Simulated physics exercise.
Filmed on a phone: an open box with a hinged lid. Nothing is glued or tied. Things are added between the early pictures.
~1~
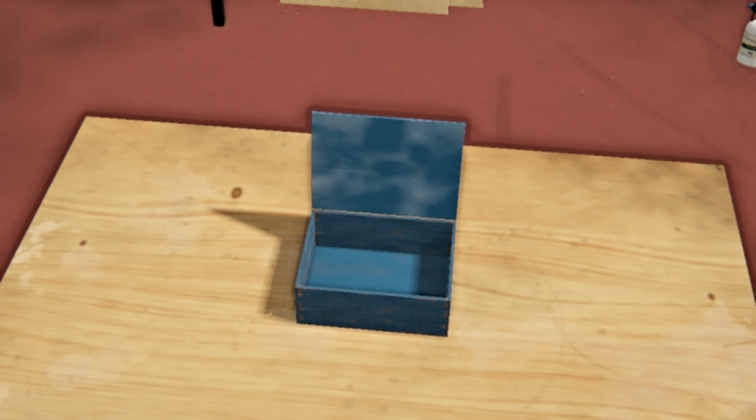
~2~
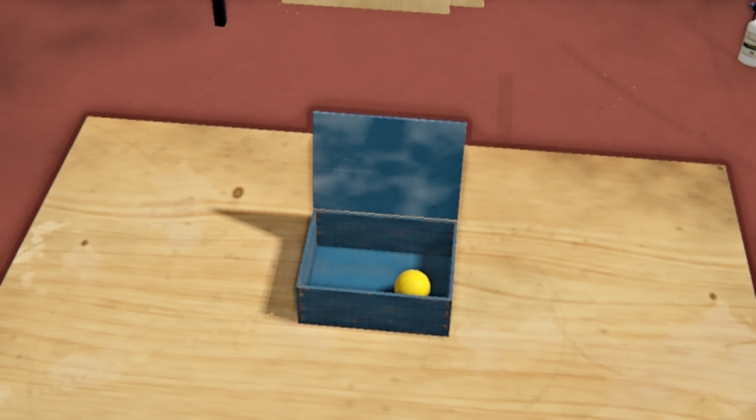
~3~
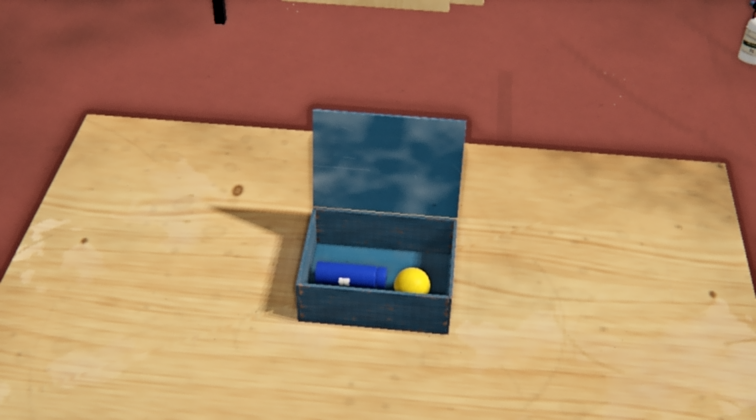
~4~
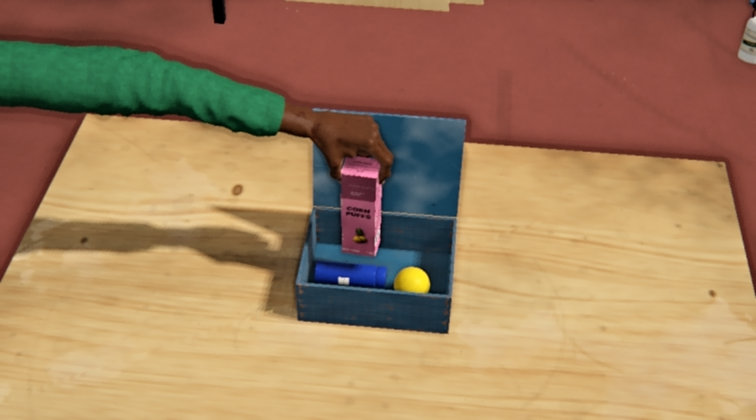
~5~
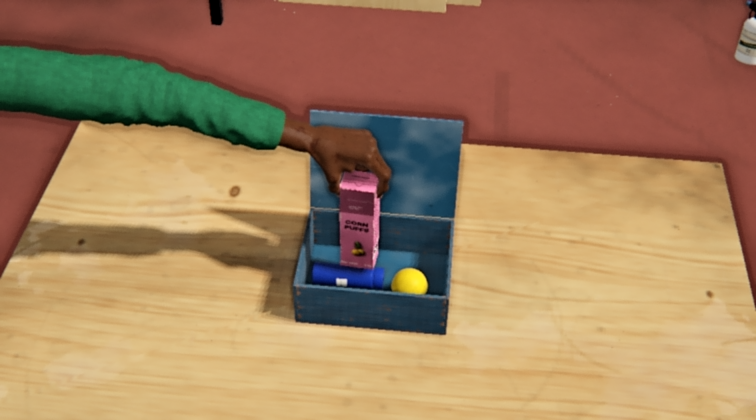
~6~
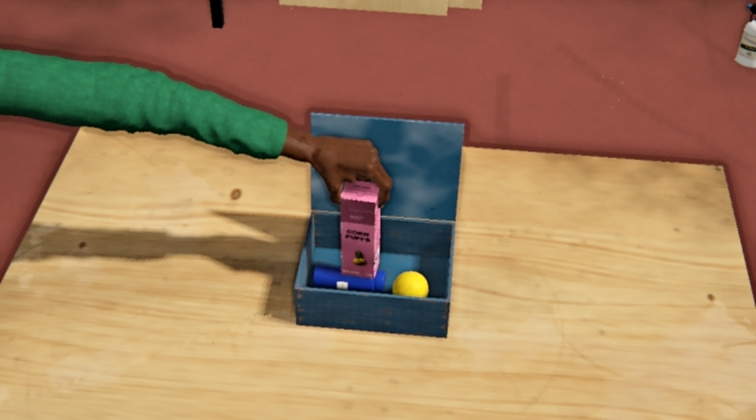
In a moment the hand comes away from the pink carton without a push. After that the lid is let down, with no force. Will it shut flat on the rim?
It stays ajar.
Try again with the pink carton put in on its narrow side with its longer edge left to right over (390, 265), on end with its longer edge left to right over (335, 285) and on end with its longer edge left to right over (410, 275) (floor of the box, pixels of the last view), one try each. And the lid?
First try: It closes; second try: It will not close; third try: It is held up.
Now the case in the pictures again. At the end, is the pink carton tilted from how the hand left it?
The pink carton tips.
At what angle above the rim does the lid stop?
About 80°.
Then, 0.30 s after the last picture, pink carton tipped 22° from how it was near (361, 229).
Then, 0.40 s after the last picture, pink carton tipped 40° from how it was near (364, 226); blue shaker rolled a little.
Then, 1.00 s after the last picture, lid starting down; pink carton tipped 35° from how it was near (364, 224).
At rest, lid 80° above the rim; left askew, pink carton; the other 2 in place. Seen from the same camera at the end, pink carton near (364, 224).
